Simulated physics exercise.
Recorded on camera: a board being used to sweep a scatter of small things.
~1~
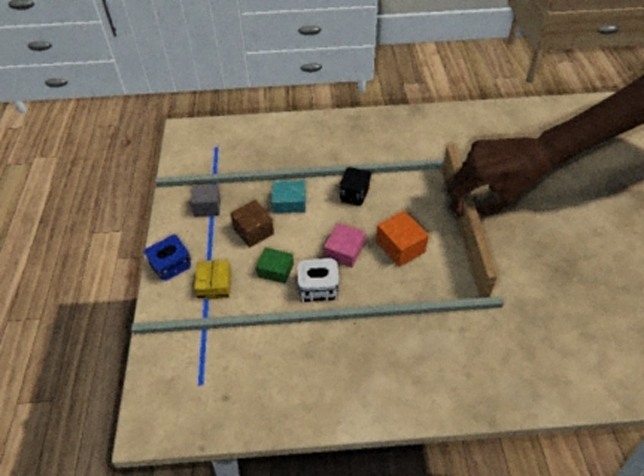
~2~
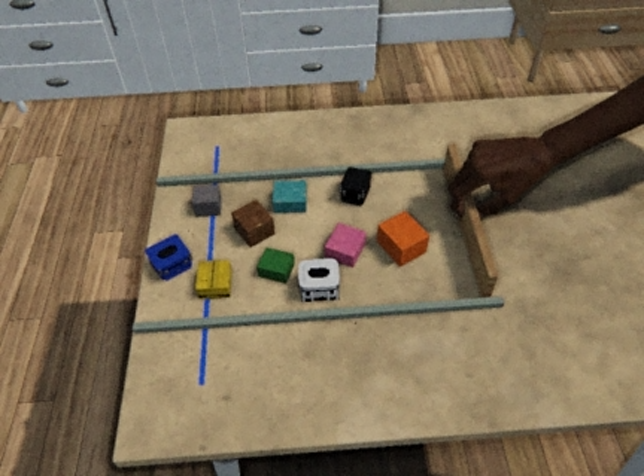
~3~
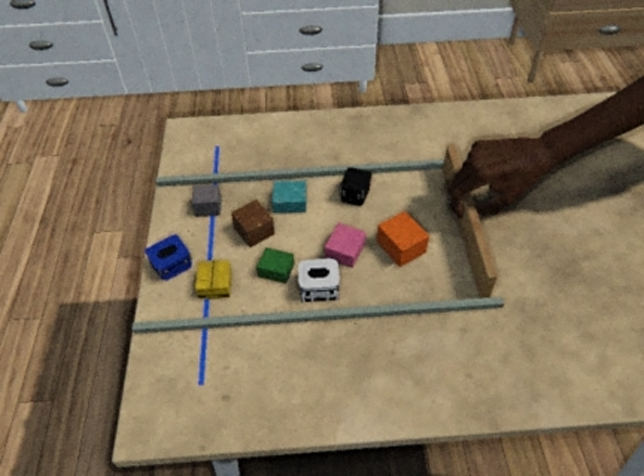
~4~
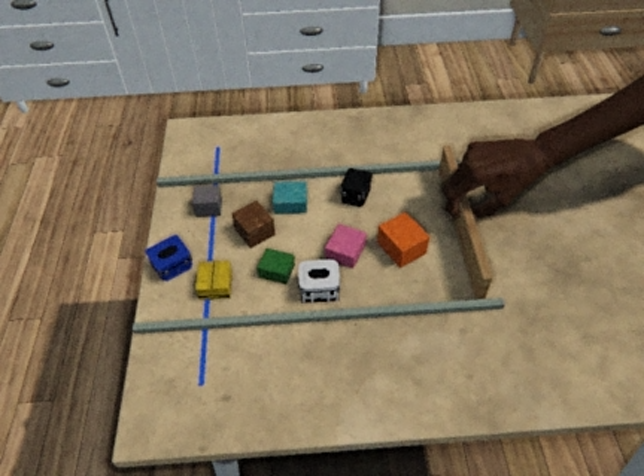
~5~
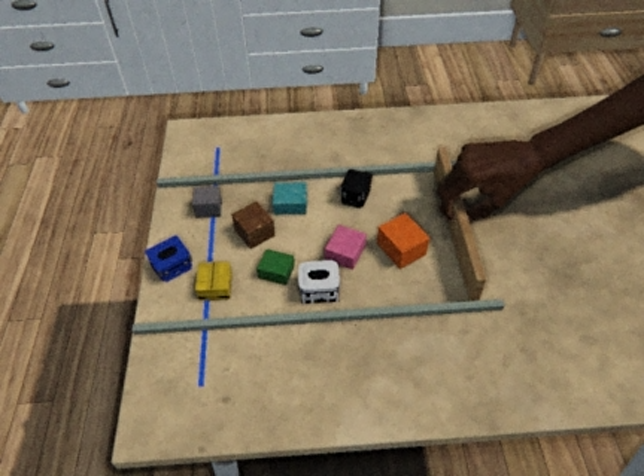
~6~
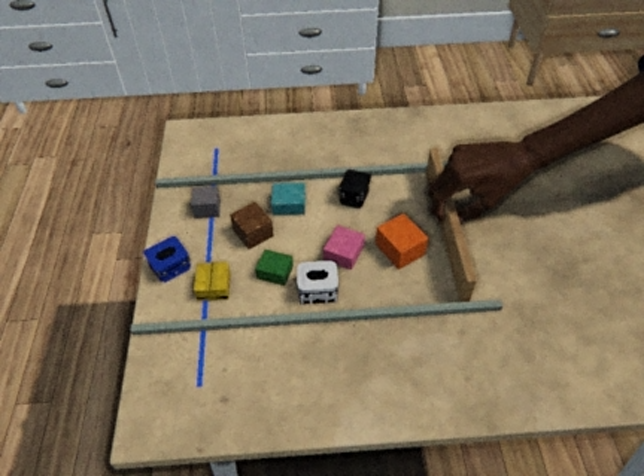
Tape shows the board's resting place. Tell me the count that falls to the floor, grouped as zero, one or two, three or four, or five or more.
Okay, so the number that tips off the end comes to three or four, I'd say.
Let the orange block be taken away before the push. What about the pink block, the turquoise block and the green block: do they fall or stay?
In that case the pink block stays where it is, the turquoise block stays where it is, the green block stays where it is.
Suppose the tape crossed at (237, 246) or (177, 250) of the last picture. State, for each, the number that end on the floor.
On the floor, 1 then 7.
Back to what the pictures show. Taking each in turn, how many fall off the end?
All told, 3.
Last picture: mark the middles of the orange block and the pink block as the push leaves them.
Final pixels, roughly: (190, 249) for the first, (157, 262) for the other.
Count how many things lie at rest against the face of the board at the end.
Total: 3.
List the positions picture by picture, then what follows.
In the first picture, blue case (169, 258); grey block (206, 201); yellow box (213, 280); board (467, 216); tape (210, 246).
In the second picture, grey block (207, 201); green block (276, 265).
In the third picture, yellow box (214, 280); black case (356, 187).
In the fourth picture, blue case (170, 259); orange block (403, 240).
In the fifth picture, grey block (207, 202); pink block (346, 247).
In the sixth picture, blue case (168, 260); grey block (206, 203); yellow box (213, 281); board (448, 220); tape (209, 248).
Soon after, none off yet; blue case at rest near (168, 260); grey block at rest near (206, 203); yellow box at rest near (213, 281).
After that, none off yet; blue case at rest near (168, 260); grey block at rest near (206, 203); yellow box displaced a little near (197, 286).
And then, none off yet; blue case displaced a little near (154, 259); grey block displaced about its own width near (172, 204); yellow box displaced well along near (136, 303).
In the end, the number that fall off is three or four; gone, yellow box, grey block and blue case.
